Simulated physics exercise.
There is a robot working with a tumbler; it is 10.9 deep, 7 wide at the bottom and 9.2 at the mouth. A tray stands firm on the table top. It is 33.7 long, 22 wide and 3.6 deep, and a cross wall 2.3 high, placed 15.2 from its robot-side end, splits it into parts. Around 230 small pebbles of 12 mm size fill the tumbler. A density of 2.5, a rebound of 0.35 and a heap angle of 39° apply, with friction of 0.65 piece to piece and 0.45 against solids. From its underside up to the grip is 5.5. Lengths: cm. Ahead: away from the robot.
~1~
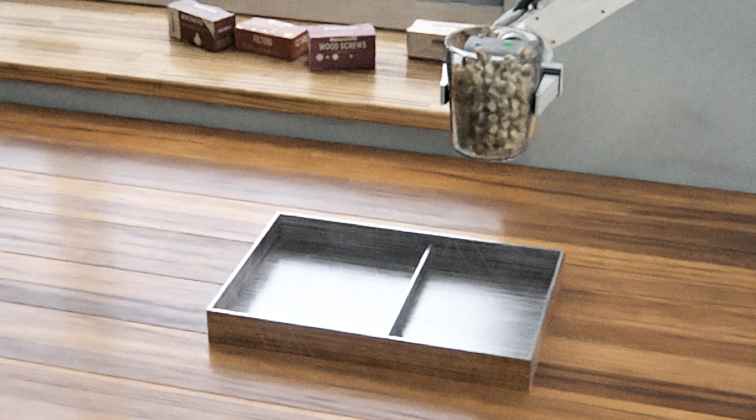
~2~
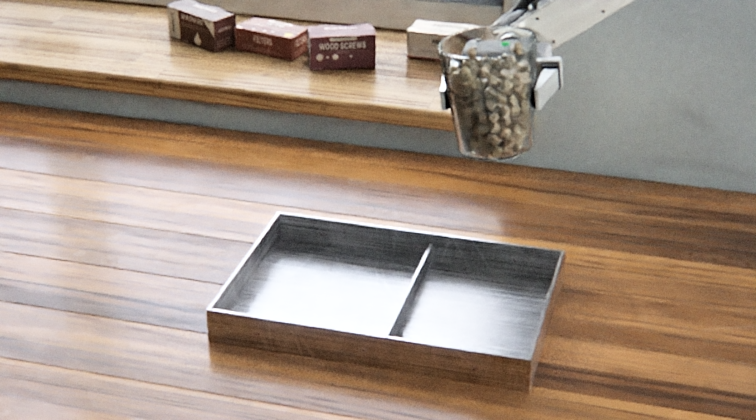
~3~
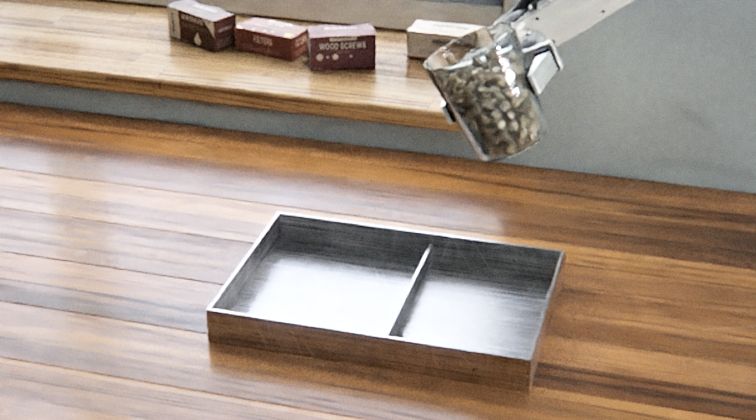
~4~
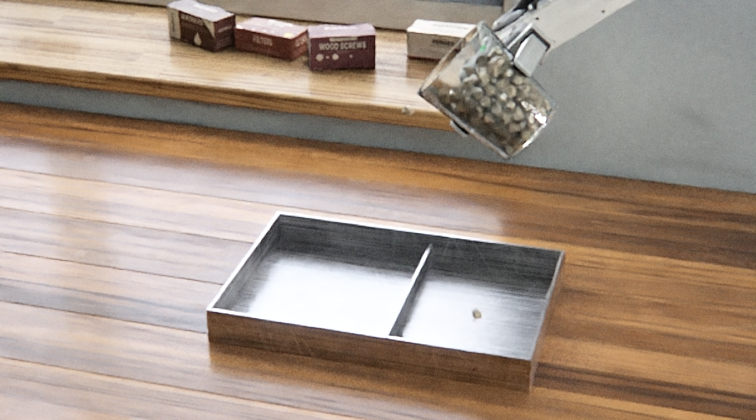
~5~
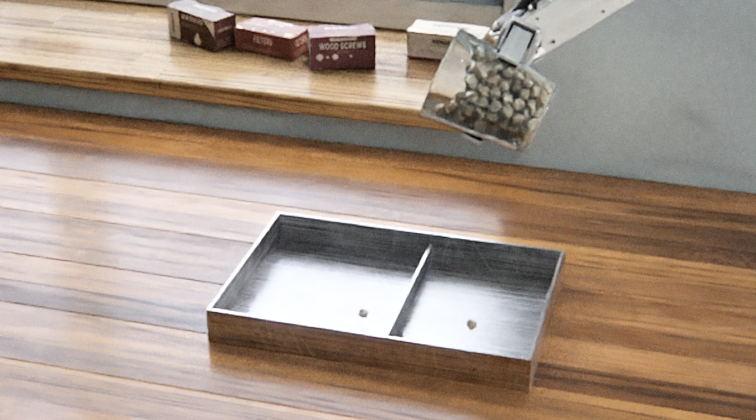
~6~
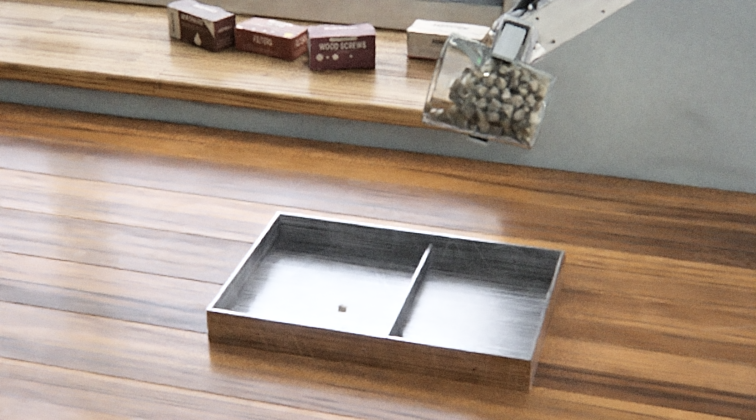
On a striped wooden table beside a ledge with small boxes, a robot arm holds a clear tumbler full of small pebbles upright, above and behind a divided metal tray. The arm tilts the tumbler steadily leftward until it lies nearly on its side, and a pebble or two appears in the tray.
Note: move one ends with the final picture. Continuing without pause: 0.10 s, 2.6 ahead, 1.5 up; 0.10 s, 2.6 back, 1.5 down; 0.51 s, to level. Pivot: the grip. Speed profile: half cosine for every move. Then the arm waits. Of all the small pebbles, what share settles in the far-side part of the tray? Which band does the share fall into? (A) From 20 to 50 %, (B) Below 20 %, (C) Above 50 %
The answer is A.
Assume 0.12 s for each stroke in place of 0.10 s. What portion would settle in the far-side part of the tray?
Then about 20 per cent.
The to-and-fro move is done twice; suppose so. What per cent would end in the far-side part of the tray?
It would come to around 50 %.
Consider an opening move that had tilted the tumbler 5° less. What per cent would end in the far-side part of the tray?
Around 25 in a hundred, I'd say.
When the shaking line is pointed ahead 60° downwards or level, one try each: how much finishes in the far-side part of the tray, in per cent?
Result: Approx. 5 % and 25 %, one try each.
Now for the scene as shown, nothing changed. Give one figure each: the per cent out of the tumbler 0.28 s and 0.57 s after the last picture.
The share out is 30 per cent at the earlier time and 35 per cent at the later one.
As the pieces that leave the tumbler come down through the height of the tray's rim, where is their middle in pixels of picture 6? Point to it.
Their middle sits near (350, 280).
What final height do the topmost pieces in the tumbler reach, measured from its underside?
About 8.5 cm.
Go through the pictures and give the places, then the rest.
The first frame shows tumbler middle at (492, 96), level; upper third of the load around (492, 81), from x 455 to 530, top at y 50; 230 in the tumbler.
The second frame shows tumbler middle at (492, 96), tilted 7° forward; upper third of the load around (492, 81), from x 455 to 525, top at y 50; 229 in the tumbler, 1 in flight or on a rim.
The third frame shows tumbler middle at (492, 96), tilted 27° forward; upper third of the load around (497, 82), from x 450 to 535, top at y 60; 229 in the tumbler, 1 in flight or on a rim.
The fourth frame shows tumbler middle at (492, 96), tilted 50° forward; upper third of the load around (497, 82), from x 410 to 545, top at y 55; 228 in the tumbler, 1 in the robot-side part, 1 in flight or on a rim.
The fifth frame shows tumbler middle at (492, 96), tilted 70° forward; upper third of the load around (497, 79), from x 365 to 545, top at y 55; 228 in the tumbler, 1 in the robot-side part, 1 in the far-side part.
The sixth frame shows tumbler middle at (492, 96), tilted 77° forward; upper third of the load around (503, 82), from x 345 to 545, top at y 65; 228 in the tumbler, 1 in the robot-side part, 1 in the far-side part.
Then, 0.28 s after the last picture, tilted 72° forward, highest piece 29 above the table; 163 in the tumbler, 2 in the far-side part, 1 in the robot-side part, 64 in flight or on a rim.
Then, 0.57 s after the last picture, tilted 14° forward, highest piece 31 above the table; 151 in the tumbler, 75 in the far-side part, 3 in the robot-side part, 1 in flight or on a rim.
Then, 0.91 s after the last picture, level, highest piece 30 above the table; 151 in the tumbler, 75 in the far-side part, 4 in the robot-side part.
Then, 1.96 s after the last picture, level, highest piece 30 above the table; 151 in the tumbler, 75 in the far-side part, 4 in the robot-side part.
Final count, 151 in the tumbler, 75 in the far-side part, 4 in the robot-side part. That is 33 % in the far-side part of the tray.
